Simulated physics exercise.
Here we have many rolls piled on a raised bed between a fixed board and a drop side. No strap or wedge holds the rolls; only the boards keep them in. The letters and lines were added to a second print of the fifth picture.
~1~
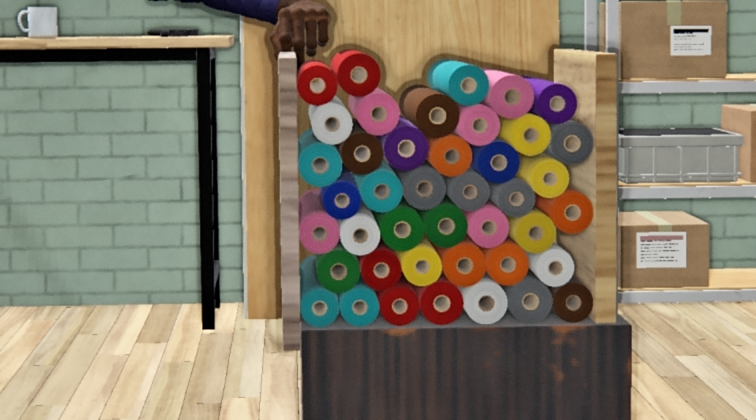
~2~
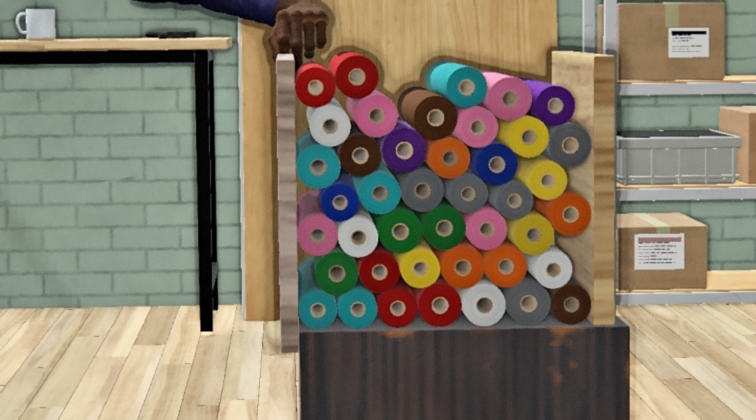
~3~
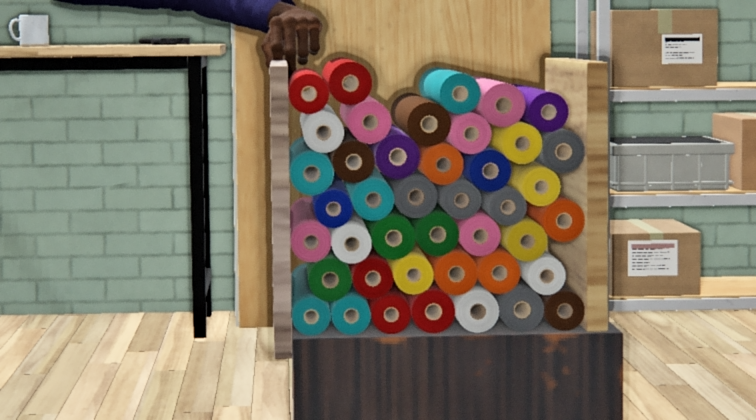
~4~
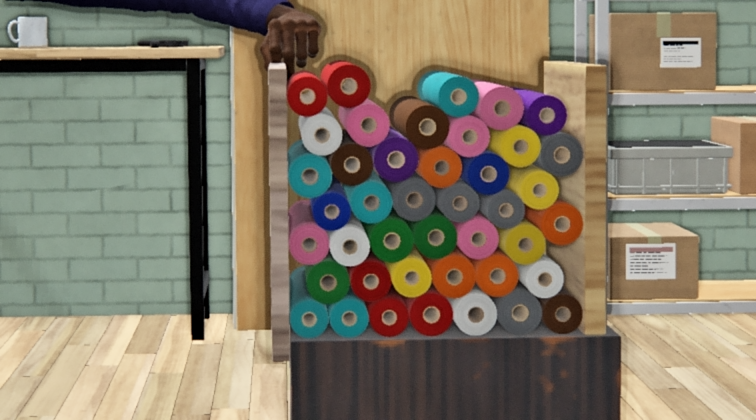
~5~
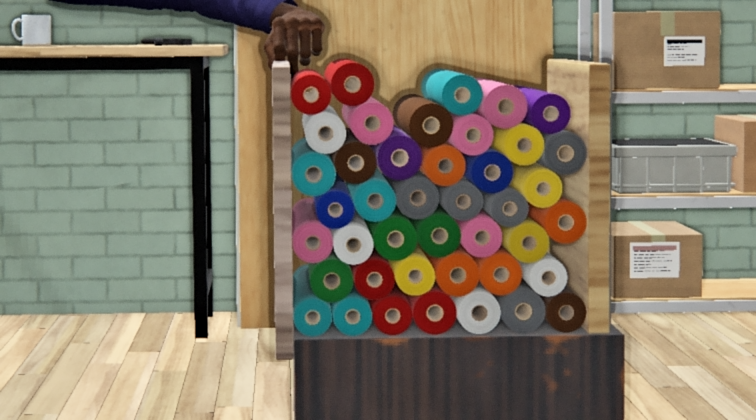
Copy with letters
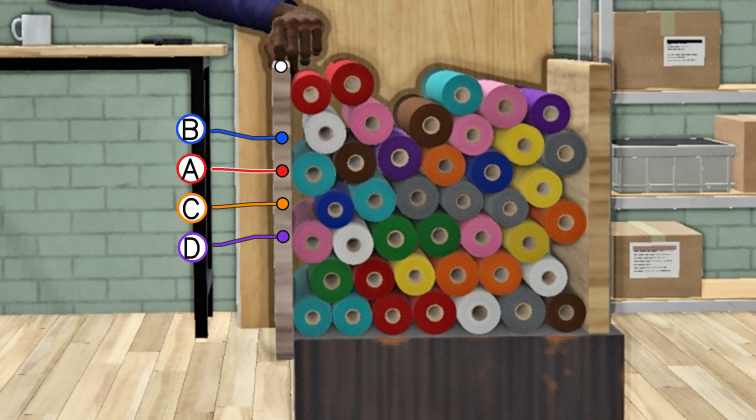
To begin with, a hand at the end of a dark sleeve rests on top of the left board beside stacked, multicoloured rolls, with another board on the right. The view then shifts slightly, drifting back a touch at the end, while the hand, boards and rolls show no clear movement.
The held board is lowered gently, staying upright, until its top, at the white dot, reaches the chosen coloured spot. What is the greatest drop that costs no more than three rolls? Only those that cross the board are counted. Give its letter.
It can be let down to C.
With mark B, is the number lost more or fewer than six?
At B, fewer than six.
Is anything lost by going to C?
At C: Yes.
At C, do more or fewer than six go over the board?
It loses fewer than six.
On the marked copy, A at (282, 171); B at (282, 138); C at (283, 204); D at (283, 237); the white dot at (281, 66).
With C. Early on, top of the board (291, 129).
Further on, top of the board (291, 201).
At the end, top of the board (291, 203), one out over the board.
As for the rest, A none out over the board; B none out over the board; D four out over the board.
